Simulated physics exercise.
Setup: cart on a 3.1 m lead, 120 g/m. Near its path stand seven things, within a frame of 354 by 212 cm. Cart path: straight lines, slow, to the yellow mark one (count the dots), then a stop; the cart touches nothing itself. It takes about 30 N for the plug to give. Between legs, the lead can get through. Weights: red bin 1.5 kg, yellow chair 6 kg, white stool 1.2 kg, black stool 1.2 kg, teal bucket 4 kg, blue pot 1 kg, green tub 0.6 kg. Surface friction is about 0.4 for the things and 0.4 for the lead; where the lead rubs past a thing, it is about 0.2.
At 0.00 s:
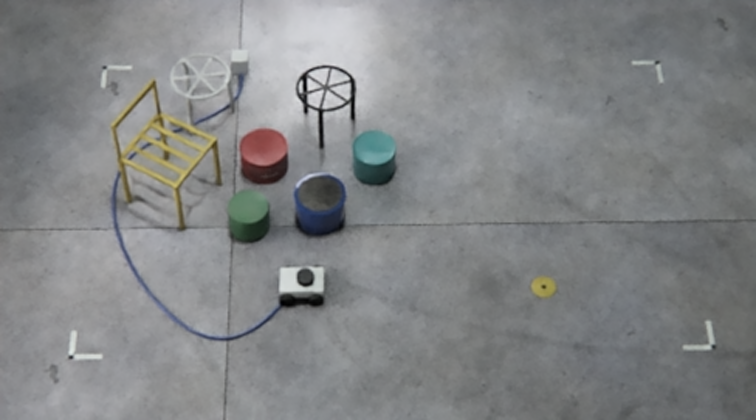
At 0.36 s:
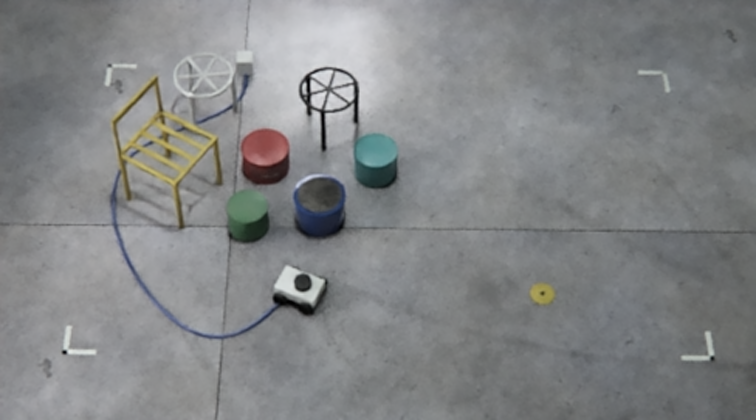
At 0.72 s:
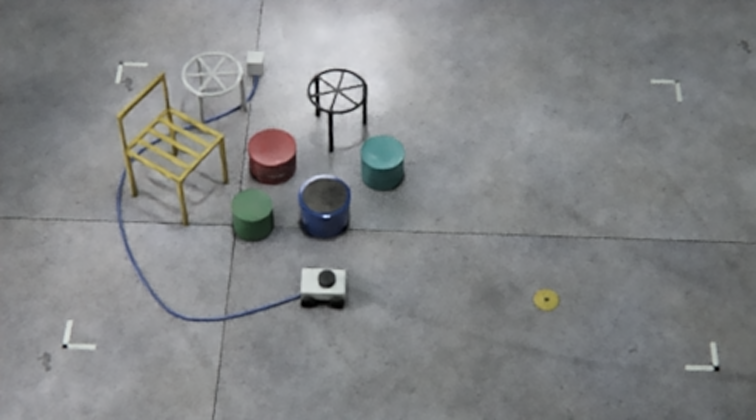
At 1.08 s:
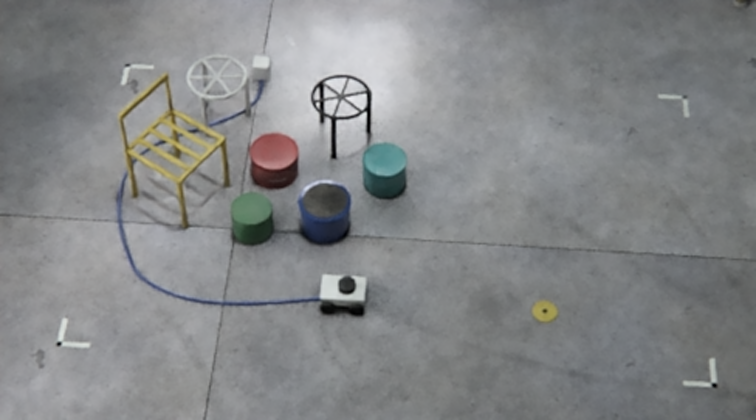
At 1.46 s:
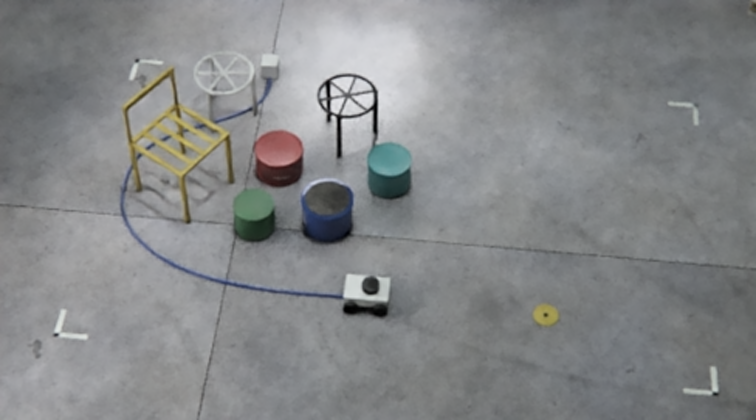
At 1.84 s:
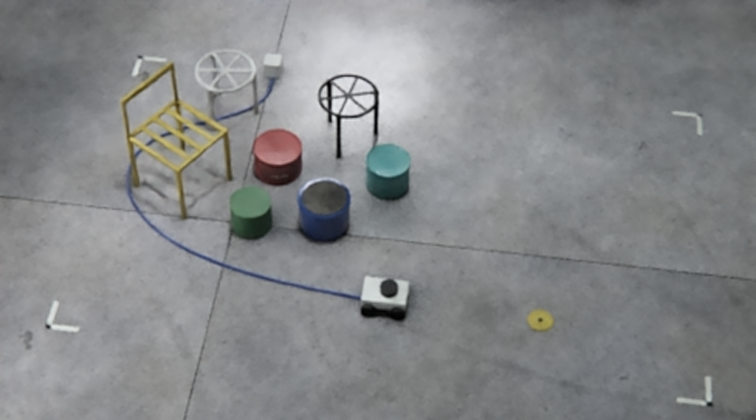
A small white cart trailing a blue lead sits on a grey concrete floor marked with white corner brackets, seen from high above. At left and centre stand a yellow chair, white and black stools, a red bin, a teal bucket, a green tub and a blue pot, with a yellow disc at right. The cart turns slightly, then rolls rightward, drawing the lead's curve straighter, while the camera drifts and rotates slightly.
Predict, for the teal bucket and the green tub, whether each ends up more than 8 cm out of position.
Prediction: The teal bucket stays in position; the green tub ends up out of position.
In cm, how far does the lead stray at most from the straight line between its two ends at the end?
Looks like close to 90 cm at the widest point.
At 2.5 s, cart at (420, 305), lead slack at the fixed end; nothing else has moved.
At 3.2 s, cart at (456, 307), 9 N at the fixed end; yellow chair 9 cm off its start.
At 3.9 s, cart at (492, 309), 26 N at the fixed end; green tub 10 cm off its start at (261, 191), yellow chair 20 cm off its start at (213, 130), red bin 5 cm off its start at (286, 145).
At 4.6 s, cart at (527, 314), 13 N at the fixed end; green tub 22 cm off its start, yellow chair 34 cm off its start, red bin 14 cm off its start.
At 5.0 s, cart at (527, 314), 13 N at the fixed end; green tub 22 cm off its start at (285, 187), teal bucket 0 cm off its start at (388, 160), yellow chair 34 cm off its start at (237, 126), red bin 14 cm off its start at (302, 143).
